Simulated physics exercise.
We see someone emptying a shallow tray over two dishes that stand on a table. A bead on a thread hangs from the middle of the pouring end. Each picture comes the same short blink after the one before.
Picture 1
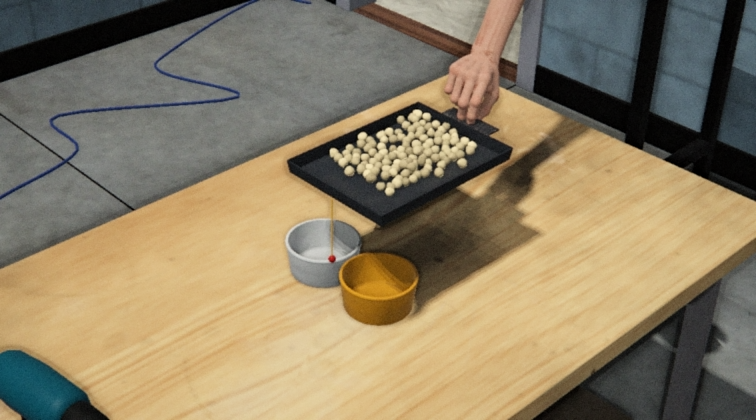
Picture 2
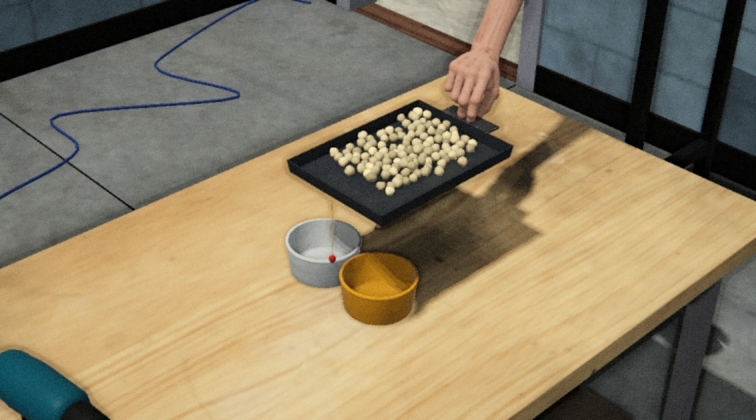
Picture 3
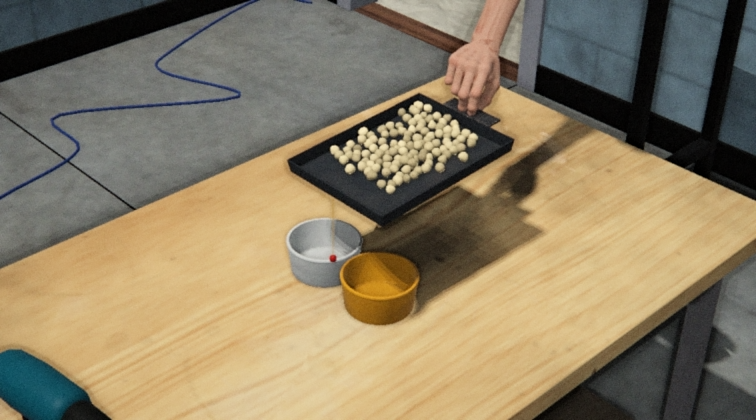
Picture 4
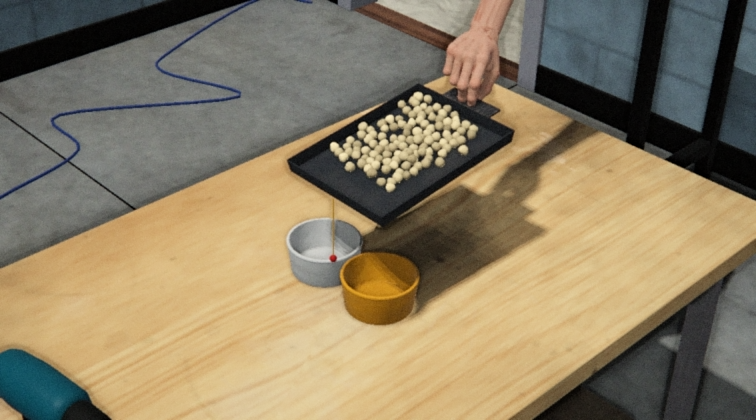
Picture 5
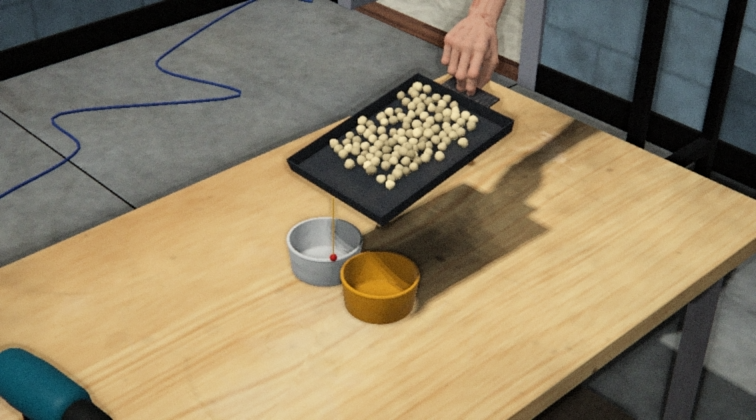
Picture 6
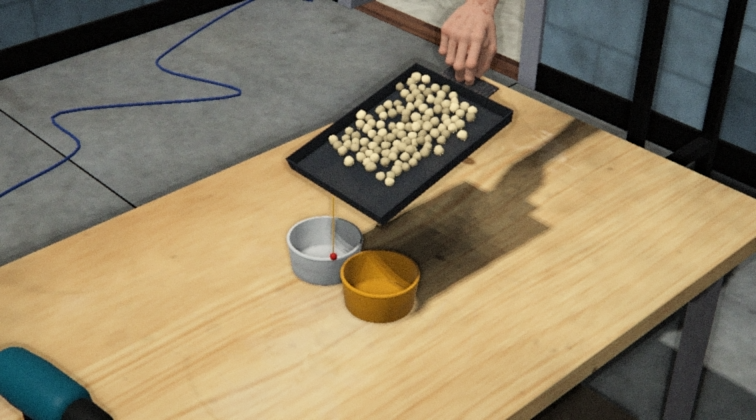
On a wooden table, a hand held a dark tray of round, pale nuts above a grey dish and an orange one, then gradually raised its end, tilting the tray toward the dishes.
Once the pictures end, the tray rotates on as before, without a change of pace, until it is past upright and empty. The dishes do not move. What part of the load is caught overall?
Together they catch only the smaller part.
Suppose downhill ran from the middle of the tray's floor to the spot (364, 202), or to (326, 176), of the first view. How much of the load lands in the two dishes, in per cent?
About 0 and 20 per cent.
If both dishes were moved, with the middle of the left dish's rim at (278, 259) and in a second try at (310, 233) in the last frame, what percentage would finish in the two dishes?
Roughly 60 per cent, and 0 per cent.
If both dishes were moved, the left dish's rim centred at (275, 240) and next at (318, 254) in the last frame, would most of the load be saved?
The first try: The smaller part. The second: Under half.
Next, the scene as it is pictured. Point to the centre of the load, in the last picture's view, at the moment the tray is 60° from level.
Near (348, 158).
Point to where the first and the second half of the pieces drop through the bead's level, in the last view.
The first part at (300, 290); the rest at (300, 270).
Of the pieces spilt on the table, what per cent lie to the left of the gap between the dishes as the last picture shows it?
Roughly 90 in a hundred.
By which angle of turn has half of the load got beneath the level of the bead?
Roughly 115°.
Soon, tray tipped steeply; all on the tray.
A while on, tray tipped right over; nearly all on the tray; a stray few outside both.
Towards the end, tray tipped past a quarter turn; all outside both.
Finally, tray tipped past a quarter turn; none in the right dish; none in the left dish; all outside both.
